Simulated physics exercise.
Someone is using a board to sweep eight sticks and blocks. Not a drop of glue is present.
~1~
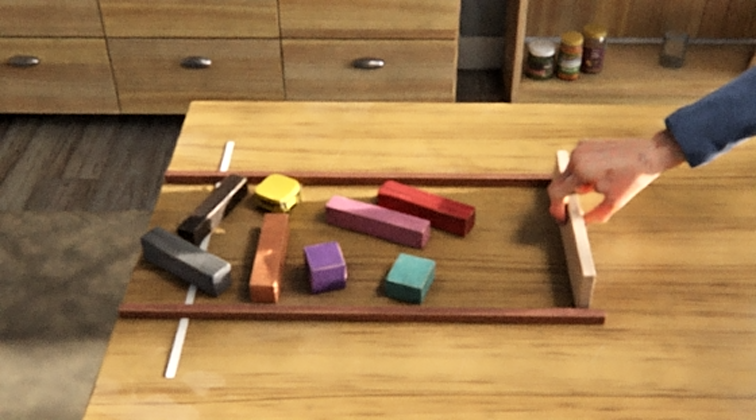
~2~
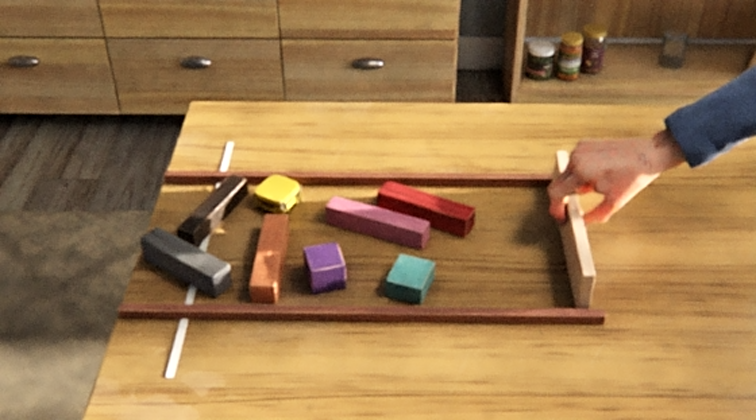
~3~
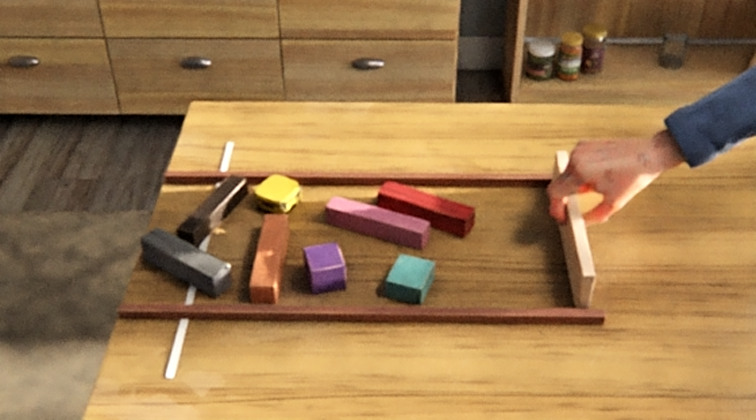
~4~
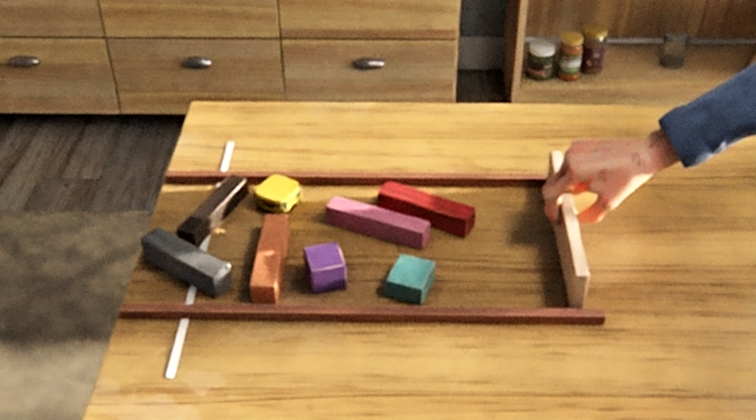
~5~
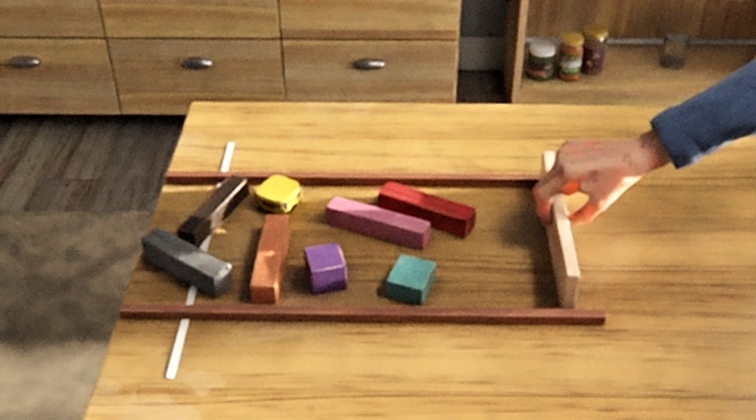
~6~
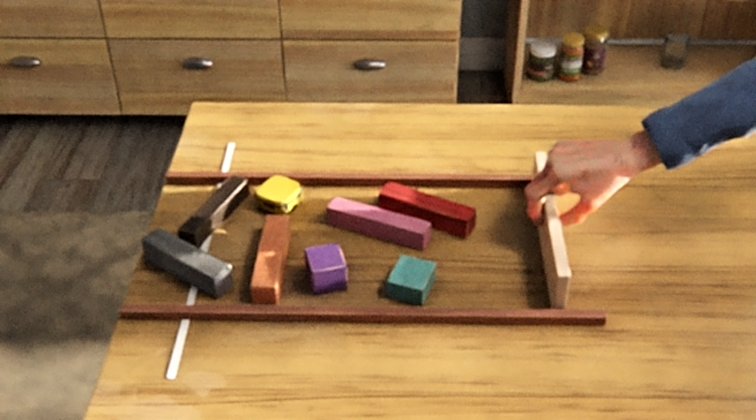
A hand in a blue sleeve grips an upright pale board on a wooden table, seen from a fixed, raised view with drawers and jars behind. Between two dark red rails lie black and grey bars across white tape at left, then yellow, orange, purple, pink, red and turquoise pieces. The hand first barely moves, then slides the board slightly left, while the pieces stay still.
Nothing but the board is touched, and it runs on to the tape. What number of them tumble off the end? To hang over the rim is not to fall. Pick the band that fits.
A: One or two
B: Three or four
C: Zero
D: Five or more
B, three or four.
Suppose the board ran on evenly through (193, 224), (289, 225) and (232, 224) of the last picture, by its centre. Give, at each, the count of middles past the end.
The counts are 4, 0 and 2, in that order.
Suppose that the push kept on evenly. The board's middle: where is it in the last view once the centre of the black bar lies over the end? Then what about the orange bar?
Roughly (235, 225); for the second one, roughly (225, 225).
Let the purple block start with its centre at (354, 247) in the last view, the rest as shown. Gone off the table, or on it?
Note - purple block retained.
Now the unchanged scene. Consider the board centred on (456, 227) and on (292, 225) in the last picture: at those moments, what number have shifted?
It comes to 1 for the first spot, 8 for the other.
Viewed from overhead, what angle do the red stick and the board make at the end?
Around 0 degrees.
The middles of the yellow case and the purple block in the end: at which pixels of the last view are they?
In the last picture the yellow case sits around (179, 188) and the purple block around (141, 265).
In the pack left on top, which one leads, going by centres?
Going by centres, it is the purple block.
Soon after, none off yet; grey stick at rest near (187, 262); black bar at rest near (215, 211); yellow case at rest near (279, 198).
Then, none off yet; grey stick moved a little near (165, 260); black bar moved a little near (186, 208); yellow case moved well along near (221, 194).
At rest, the number that fall off is three or four; fallen, orange bar, black bar and grey stick.
